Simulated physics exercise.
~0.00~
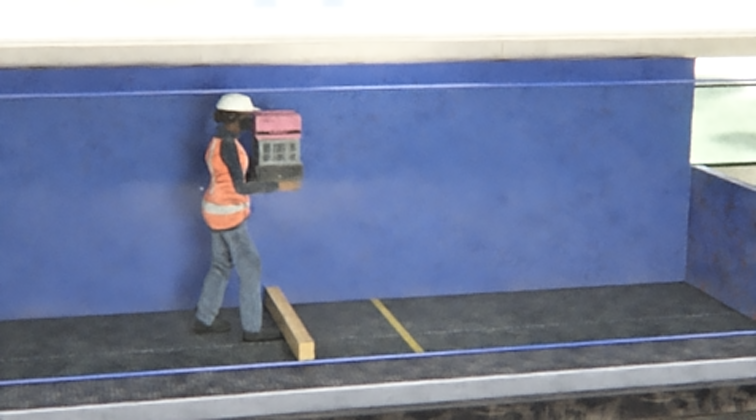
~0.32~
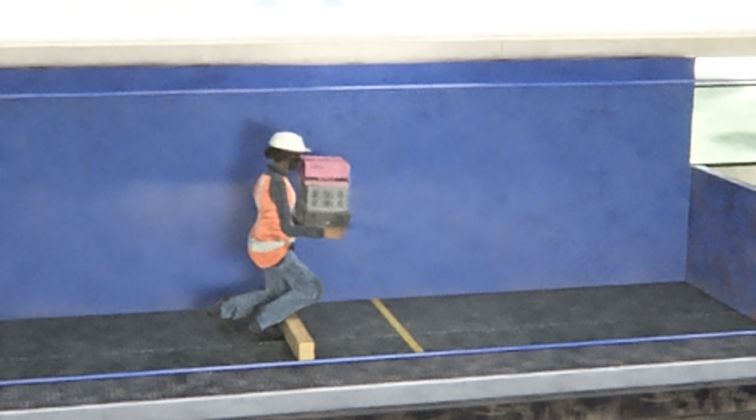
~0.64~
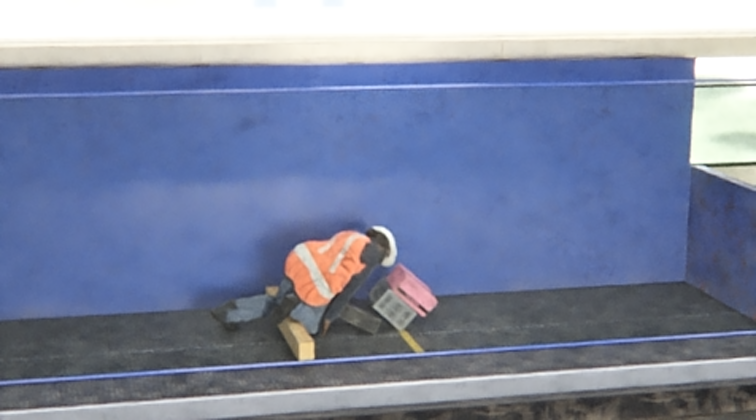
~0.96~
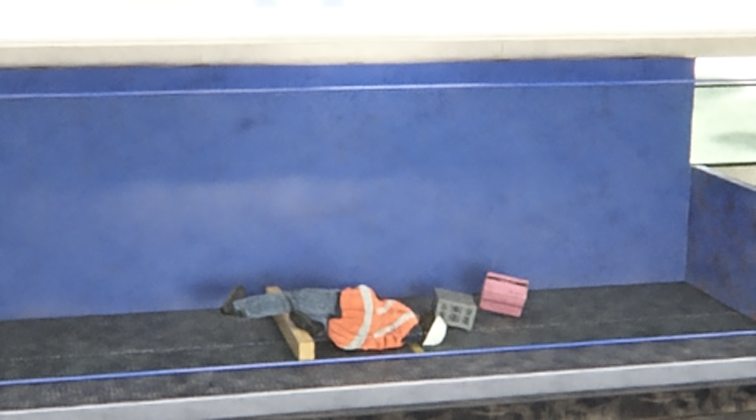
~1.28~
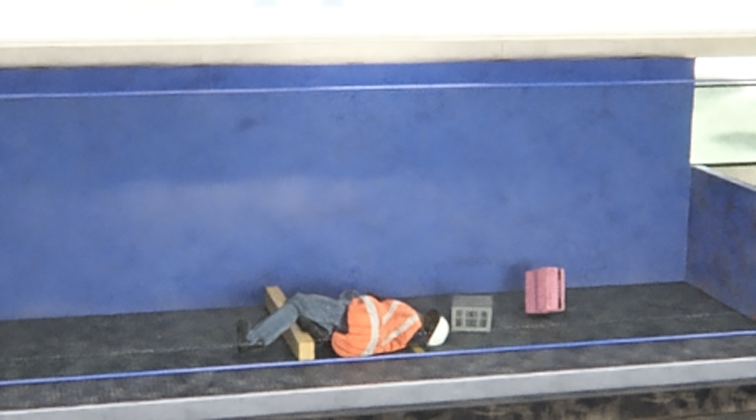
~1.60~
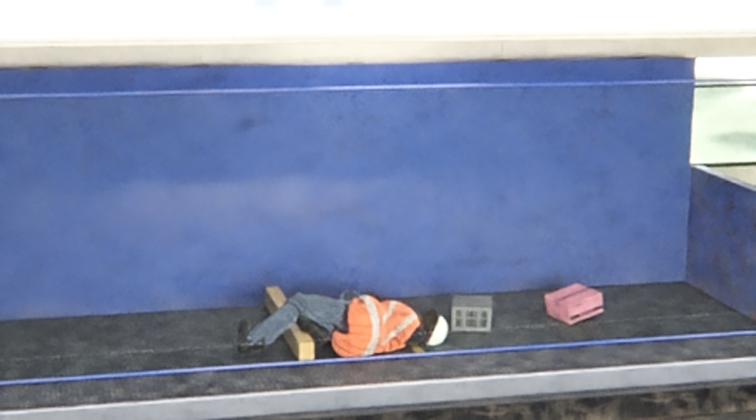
On a dark walkway in front of a blue wall, seen from the side beyond a blue rail, a porter in a white helmet and orange vest carries a pink carton stacked on a grey crate and a dark box. A wooden beam lies ahead, with a yellow line farther right. The porter's legs buckle at the beam and the porter pitches forward, the stack tipping out of the arms. The porter lands face down across the beam as the carton and crate tumble right. The crate settles upside down past the line, near the helmet, the carton lies farther right, and the dark box is out of sight.
